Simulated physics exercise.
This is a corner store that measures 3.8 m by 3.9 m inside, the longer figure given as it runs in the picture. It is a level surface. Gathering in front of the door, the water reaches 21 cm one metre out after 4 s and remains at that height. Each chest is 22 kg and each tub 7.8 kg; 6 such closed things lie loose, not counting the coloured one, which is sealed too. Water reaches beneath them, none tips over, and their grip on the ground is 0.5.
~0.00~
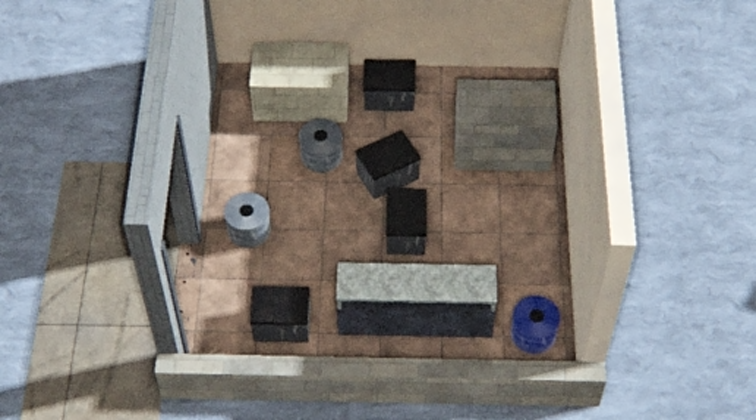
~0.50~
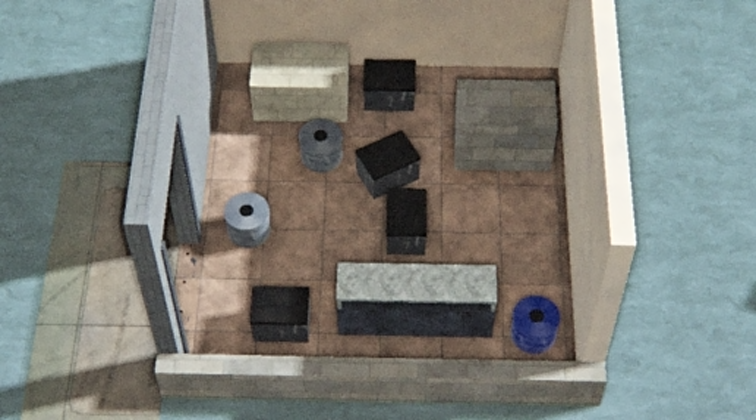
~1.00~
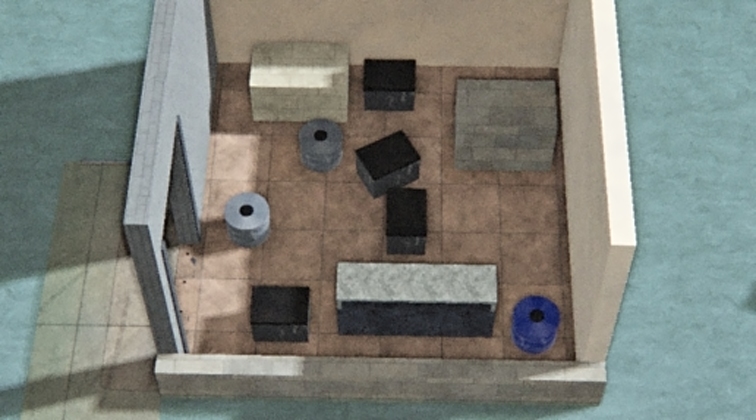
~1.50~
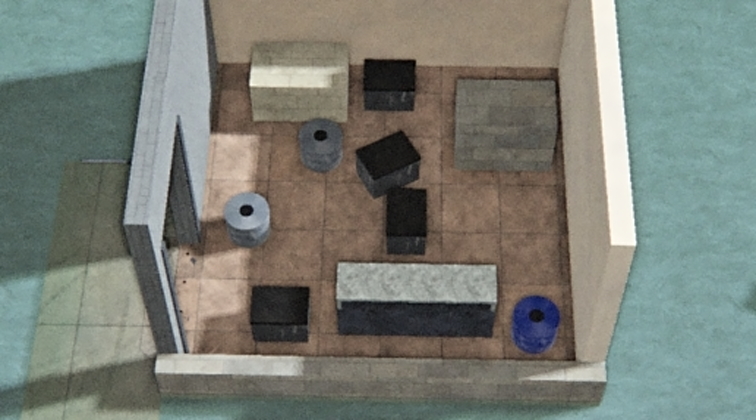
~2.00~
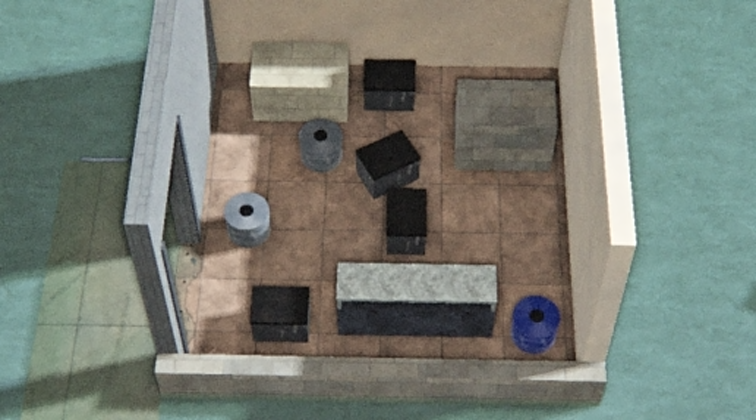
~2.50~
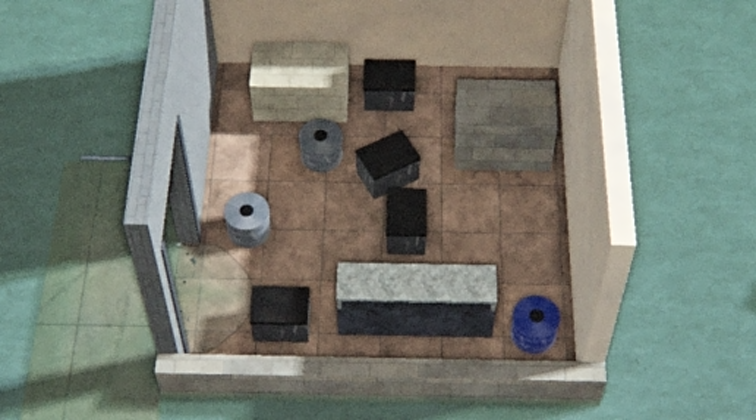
Greenish water spreads around a small store while the blue tub and dark chests stay still.
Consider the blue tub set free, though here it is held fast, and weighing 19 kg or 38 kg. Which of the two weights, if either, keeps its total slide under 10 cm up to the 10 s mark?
Only the heavier one.
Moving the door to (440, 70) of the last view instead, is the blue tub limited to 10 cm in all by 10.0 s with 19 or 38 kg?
That way, the small mass suffices.
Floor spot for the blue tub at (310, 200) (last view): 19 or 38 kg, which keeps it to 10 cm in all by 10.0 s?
Short answer: Any load.
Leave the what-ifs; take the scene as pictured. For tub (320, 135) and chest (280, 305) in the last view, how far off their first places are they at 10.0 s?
In turn: 80 cm, 30 cm.
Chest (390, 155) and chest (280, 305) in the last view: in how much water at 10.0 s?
Some 9 cm at the first, some 7 cm at the second.
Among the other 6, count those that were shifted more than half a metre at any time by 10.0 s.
2.
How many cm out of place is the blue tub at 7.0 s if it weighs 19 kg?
I'd put it at roughly 5 cm.
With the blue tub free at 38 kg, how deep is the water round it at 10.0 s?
Around 14 cm.
After 3.5 s the blue tub would be 0 cm from its start with 19 kg and 0 cm from its start with 38 kg; 0 cm of water round it then.
After 4.5 s the blue tub would be 0 cm from its start with 19 kg and 0 cm from its start with 38 kg; 0 cm of water round it then.
After 7.0 s the blue tub would be 6 cm from its start with 19 kg and 0 cm from its start with 38 kg; 10 cm of water round it then.
After 10.0 s the blue tub would be 26 cm from its start with 19 kg and 0 cm from its start with 38 kg; 14 cm of water round it then.
